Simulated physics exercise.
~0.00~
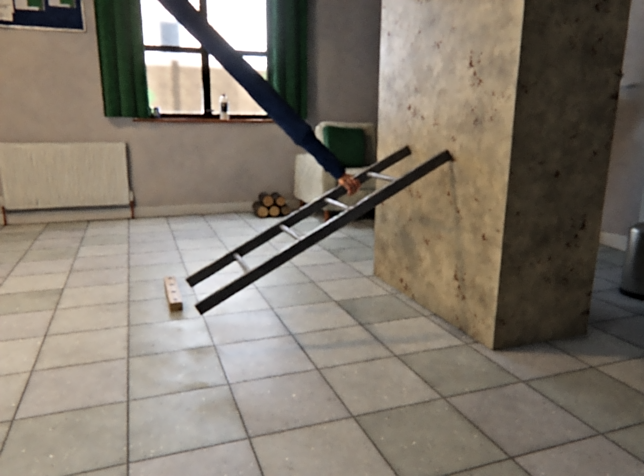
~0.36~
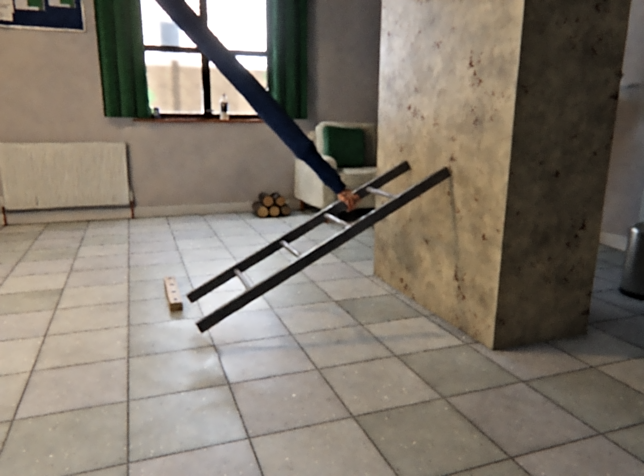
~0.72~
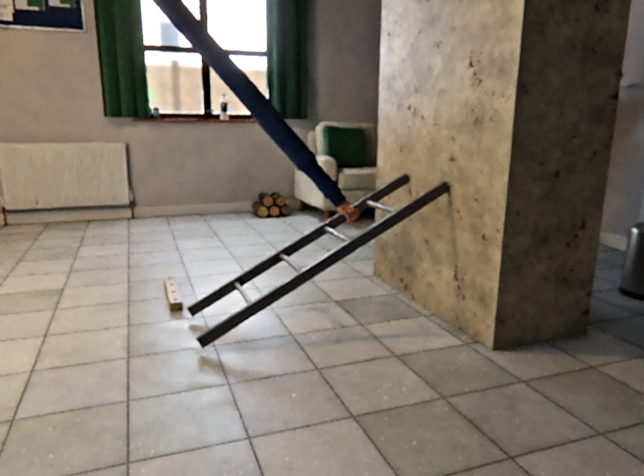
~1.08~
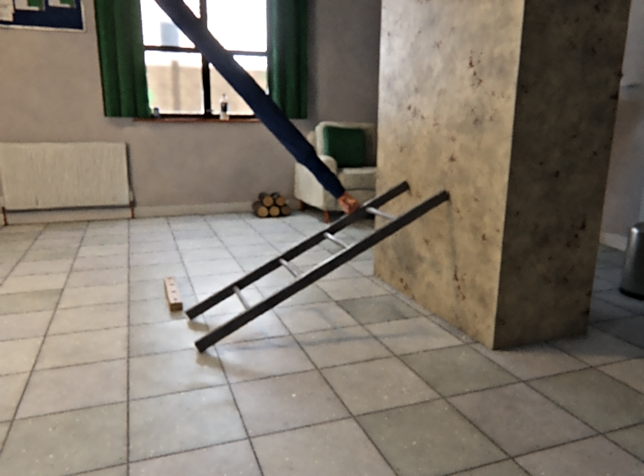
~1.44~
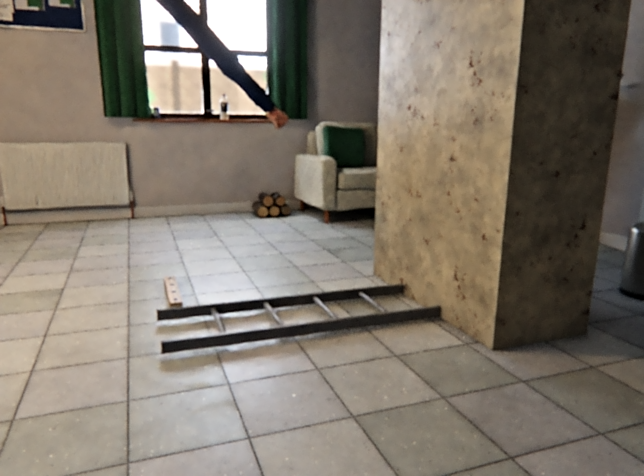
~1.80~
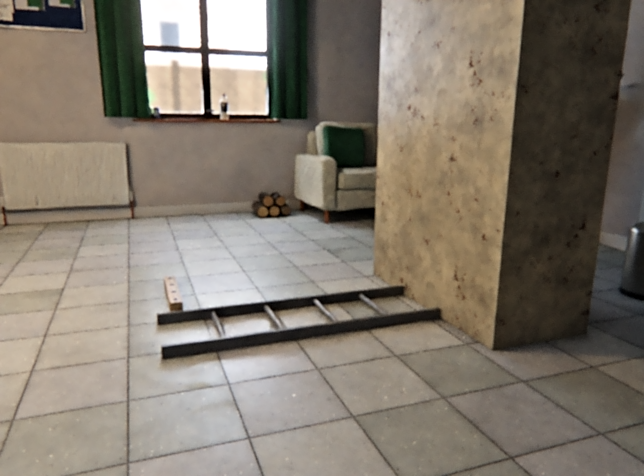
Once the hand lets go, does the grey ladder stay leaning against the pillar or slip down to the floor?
The grey ladder slips down and ends up lying flat on the tiled floor beside the pillar.
Tiled room with a hand lowering a slanted grey ladder against a pillar, letting go, and the ladder dropping flat.
